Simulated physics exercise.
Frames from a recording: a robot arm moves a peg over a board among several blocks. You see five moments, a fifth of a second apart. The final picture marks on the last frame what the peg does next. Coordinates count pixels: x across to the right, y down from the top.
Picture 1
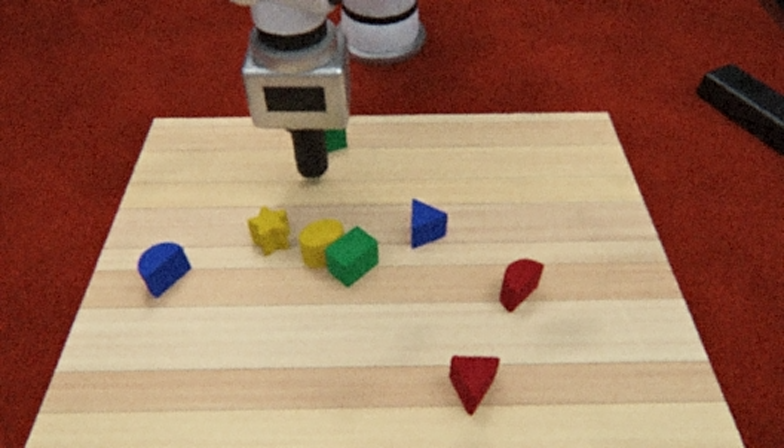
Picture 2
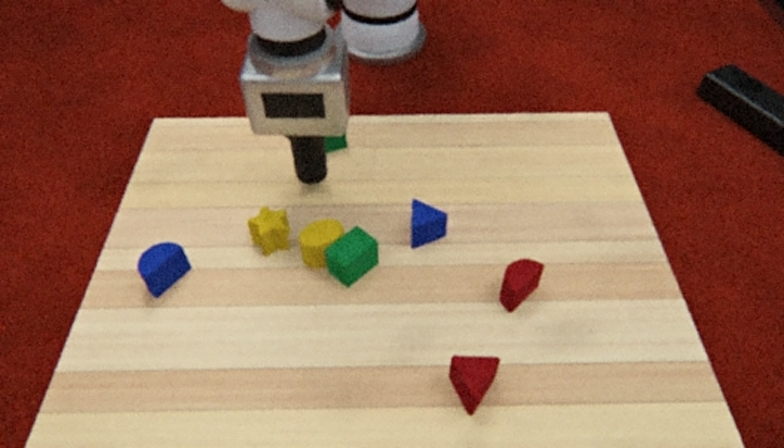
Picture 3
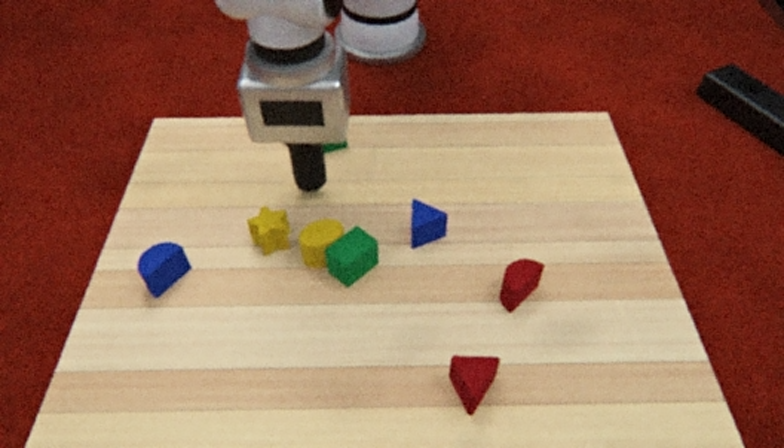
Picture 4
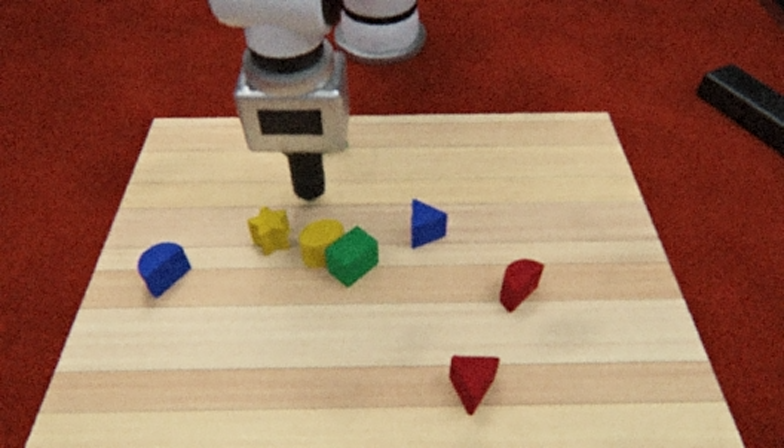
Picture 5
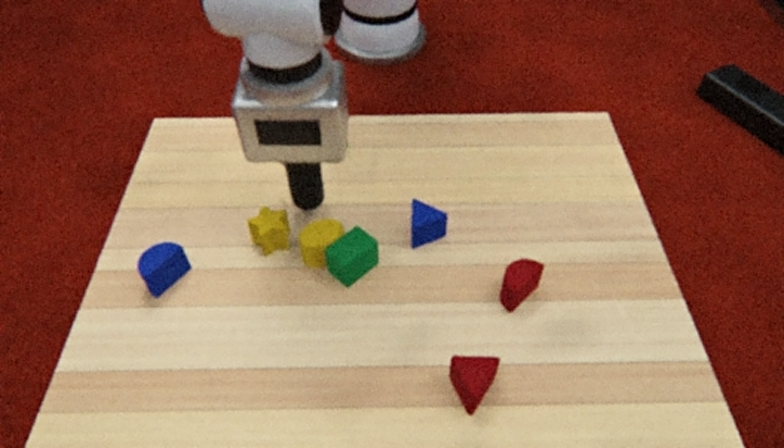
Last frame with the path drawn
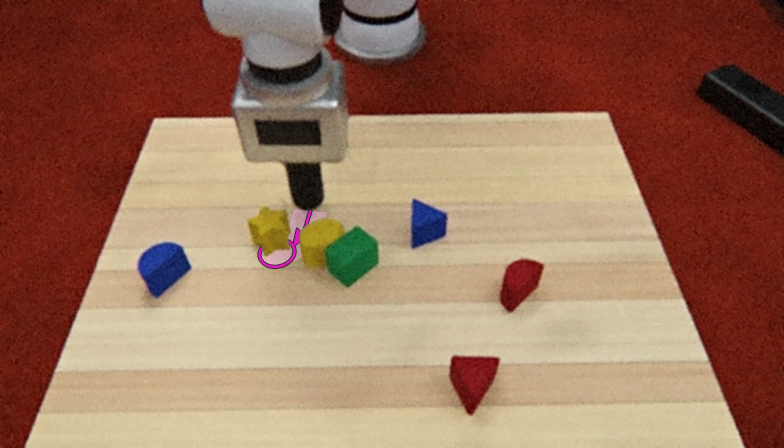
We see a robot arm holding a dark peg over a wooden board scattered with yellow, green, blue and red blocks. The arm moves the peg slowly toward the yellow blocks, while all the visible blocks stay still.
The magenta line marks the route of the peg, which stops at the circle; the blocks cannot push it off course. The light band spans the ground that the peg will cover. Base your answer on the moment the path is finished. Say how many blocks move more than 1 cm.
Blocks moved: One.
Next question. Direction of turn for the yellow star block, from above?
I'd predict that, seen from above, the yellow star block rotates clockwise.
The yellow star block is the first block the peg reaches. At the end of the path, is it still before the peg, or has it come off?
The block sits ahead of the peg.
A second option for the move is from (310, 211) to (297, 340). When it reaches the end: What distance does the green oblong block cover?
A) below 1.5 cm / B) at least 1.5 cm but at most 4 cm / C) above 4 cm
I'll go with B - at least 1.5 cm but at most 4 cm.
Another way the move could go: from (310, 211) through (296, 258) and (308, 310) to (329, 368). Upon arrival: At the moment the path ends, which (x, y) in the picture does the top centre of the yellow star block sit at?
At roughly (256, 234).
Drawn move, from (310, 211) by way of (305, 227) and (297, 243) to (277, 253).
What follows on the original path. Halfway along, peg (300, 224); yellow star block (260, 225), turned 20° clockwise.
At the end, peg (274, 241); yellow star block (235, 233), turned 65° clockwise; yellow oval block (319, 236), turned 20° anticlockwise; green oblong block still.
